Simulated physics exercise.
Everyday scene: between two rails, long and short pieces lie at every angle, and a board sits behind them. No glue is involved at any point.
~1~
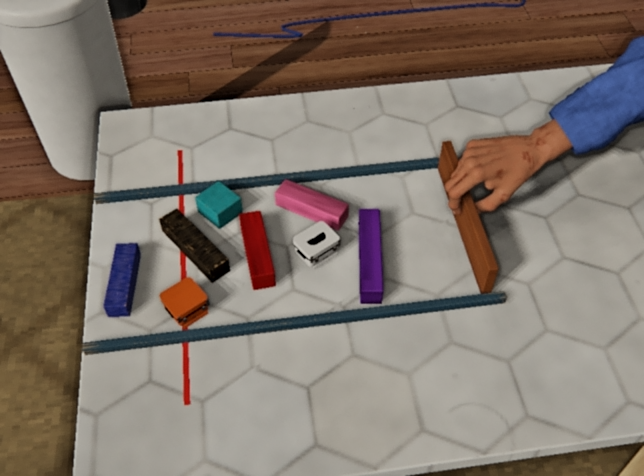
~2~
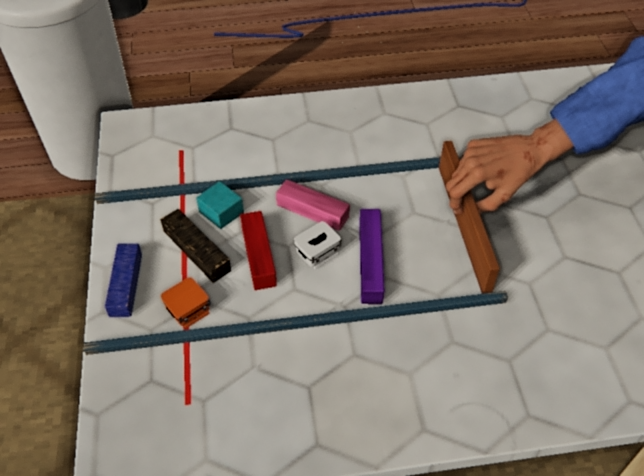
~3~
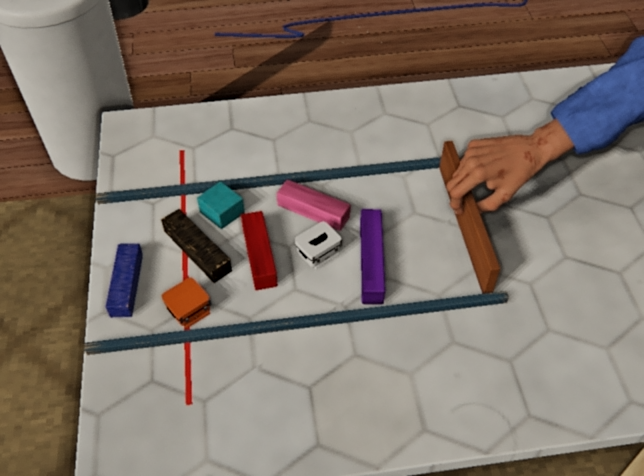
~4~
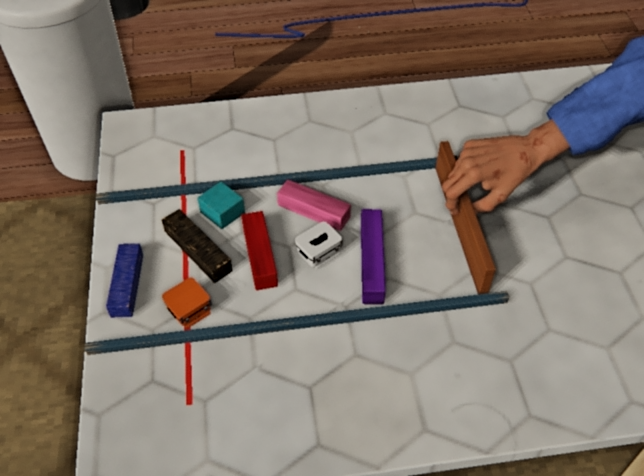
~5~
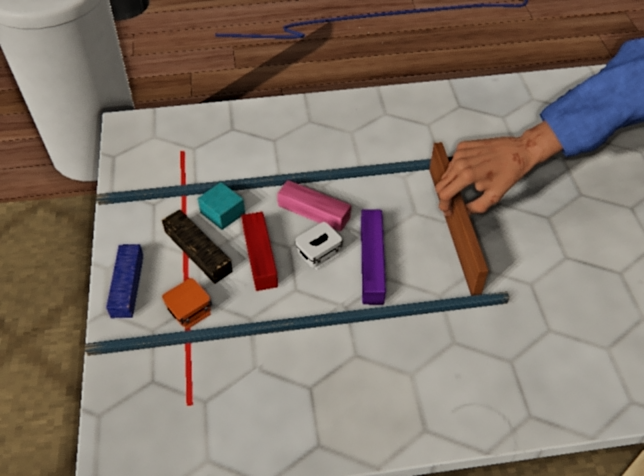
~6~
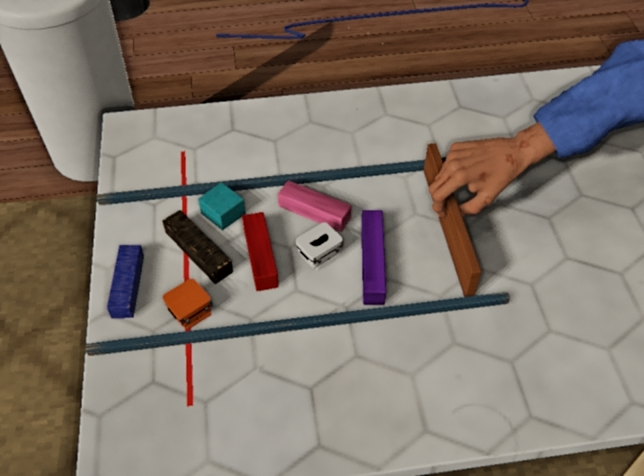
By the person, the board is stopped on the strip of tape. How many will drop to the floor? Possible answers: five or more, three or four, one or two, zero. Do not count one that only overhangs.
One or two of them.
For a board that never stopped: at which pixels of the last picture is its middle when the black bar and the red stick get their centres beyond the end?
When the black bar crosses, the middle is near (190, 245); when the red stick crosses, near (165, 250).
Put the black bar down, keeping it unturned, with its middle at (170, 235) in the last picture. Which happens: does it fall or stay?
It drops down.
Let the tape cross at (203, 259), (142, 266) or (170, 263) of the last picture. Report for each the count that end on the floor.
The counts would be 1, 4 and 2.
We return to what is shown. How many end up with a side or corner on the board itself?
The count in contact is 1.
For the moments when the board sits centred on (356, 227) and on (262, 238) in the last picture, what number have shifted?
That gives 3 for the first and 7 for the second.
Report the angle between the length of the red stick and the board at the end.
I'd estimate about 0 degrees.
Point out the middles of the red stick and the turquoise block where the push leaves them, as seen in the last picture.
First: About (113, 272); second: About (115, 221).
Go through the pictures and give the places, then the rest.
In the first frame, blue bar (123, 279); orange case (185, 304); black bar (194, 245); board (465, 214); tape (183, 260).
In the second frame, orange case (186, 303); white case (317, 246).
In the third frame, black bar (196, 245); red stick (259, 250).
In the fourth frame, blue bar (126, 280); turquoise block (221, 205).
In the fifth frame, orange case (188, 304); purple stick (373, 256).
In the sixth frame, blue bar (126, 281); orange case (188, 305); black bar (197, 246); board (450, 217); tape (186, 261).
Soon after, none off yet; blue bar at rest near (126, 281); orange case at rest near (188, 305); black bar at rest near (197, 246).
After that, none off yet; blue bar at rest near (126, 281); orange case at rest near (188, 305); black bar moving near (187, 248).
And then, none off yet; blue bar displaced a little near (105, 285); orange case displaced about its own width near (159, 317); black bar displaced about its own width near (127, 258).
In the end, the number that fall off is one or two; gone, black bar and blue bar.
